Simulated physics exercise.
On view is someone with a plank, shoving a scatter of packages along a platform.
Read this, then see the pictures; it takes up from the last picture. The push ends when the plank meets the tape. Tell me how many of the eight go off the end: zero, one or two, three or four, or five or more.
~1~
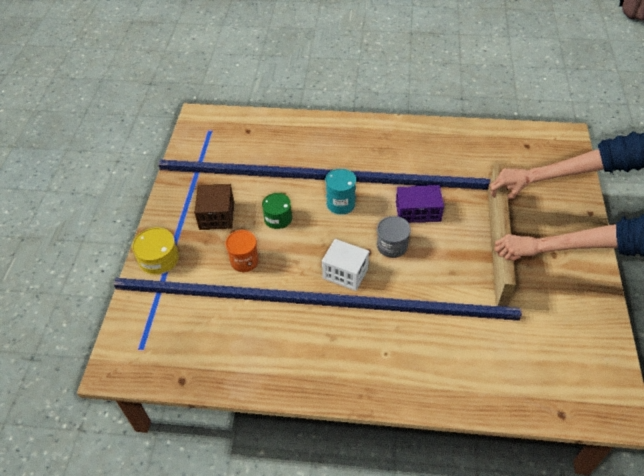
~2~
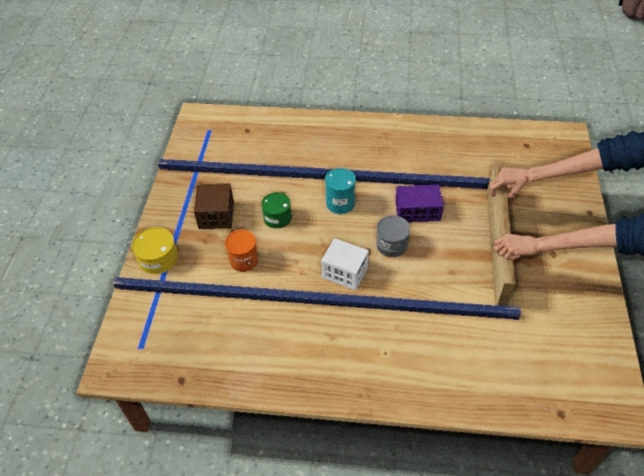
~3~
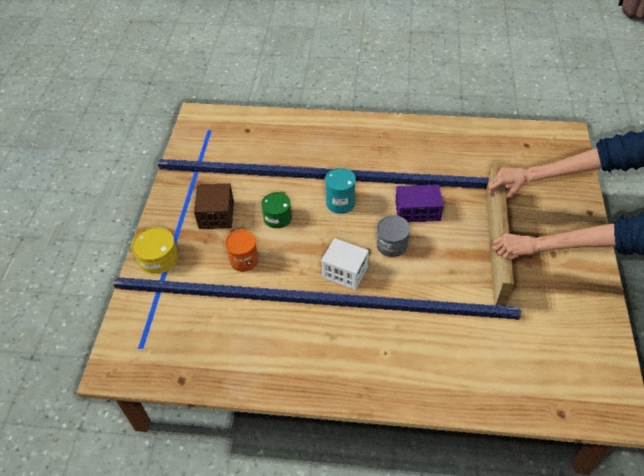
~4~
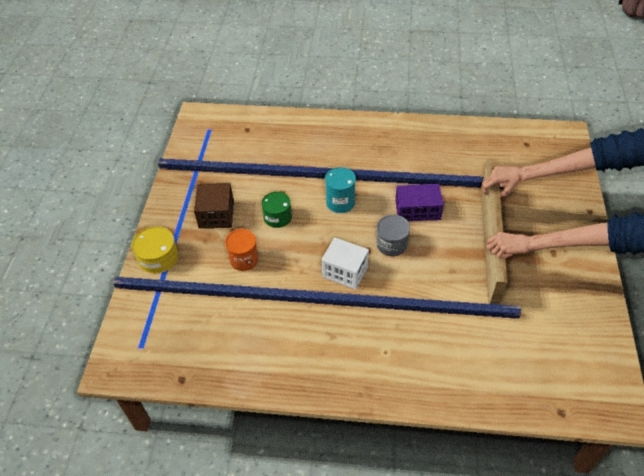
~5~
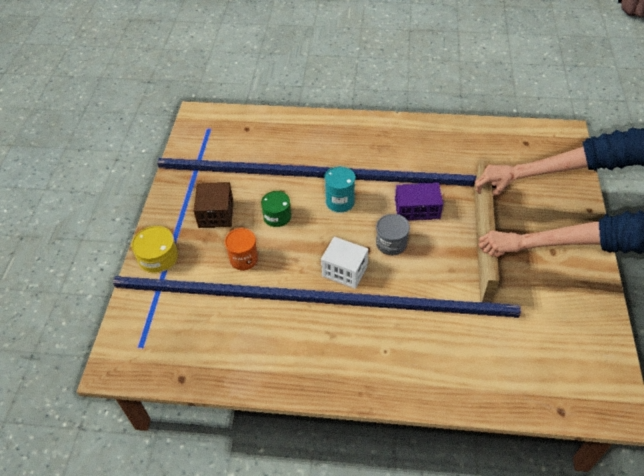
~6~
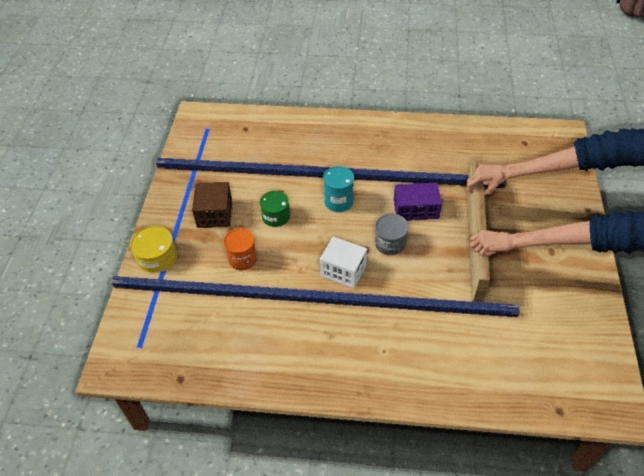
The answer is three or four.
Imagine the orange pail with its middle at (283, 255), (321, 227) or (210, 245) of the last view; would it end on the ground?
Results in order: Over the edge; over the edge; over the edge.
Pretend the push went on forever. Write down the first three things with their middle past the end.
Order: Yellow canister, brown crate, turquoise canister.
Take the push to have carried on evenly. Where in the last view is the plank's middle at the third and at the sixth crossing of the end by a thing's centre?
At the first moment about (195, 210), at the next about (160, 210).
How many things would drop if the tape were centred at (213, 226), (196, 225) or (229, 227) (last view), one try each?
First 1, then 2, then 0.
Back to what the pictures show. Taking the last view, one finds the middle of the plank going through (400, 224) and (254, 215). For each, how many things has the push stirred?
The count reaches 2 first and 7 second.
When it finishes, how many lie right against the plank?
The count is 3.
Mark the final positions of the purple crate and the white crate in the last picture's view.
I'd say approximately (166, 185) and then (145, 254).
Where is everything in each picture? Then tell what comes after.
Yellow canister (156, 251); brown crate (215, 207); orange pail (243, 252); plank (500, 233); tape (180, 225), in the first picture.
Brown crate (214, 206); plank (500, 233), in the second picture.
Orange pail (242, 251); green canister (277, 210), in the third picture.
Yellow canister (156, 250); white crate (345, 264), in the fourth picture.
Brown crate (214, 205); turquoise canister (340, 190), in the fifth picture.
Yellow canister (154, 249); brown crate (213, 205); orange pail (241, 250); plank (477, 229); tape (178, 224), in the sixth picture.
Soon after, none off yet; yellow canister at rest near (154, 249); brown crate at rest near (213, 205); orange pail at rest near (241, 250).
Then, none off yet; yellow canister moved a little near (138, 249); brown crate moved about its own width near (166, 212); orange pail moved well along near (173, 245).
By the end, the number that fall off is three or four; fallen, turquoise canister, orange pail, brown crate and yellow canister.
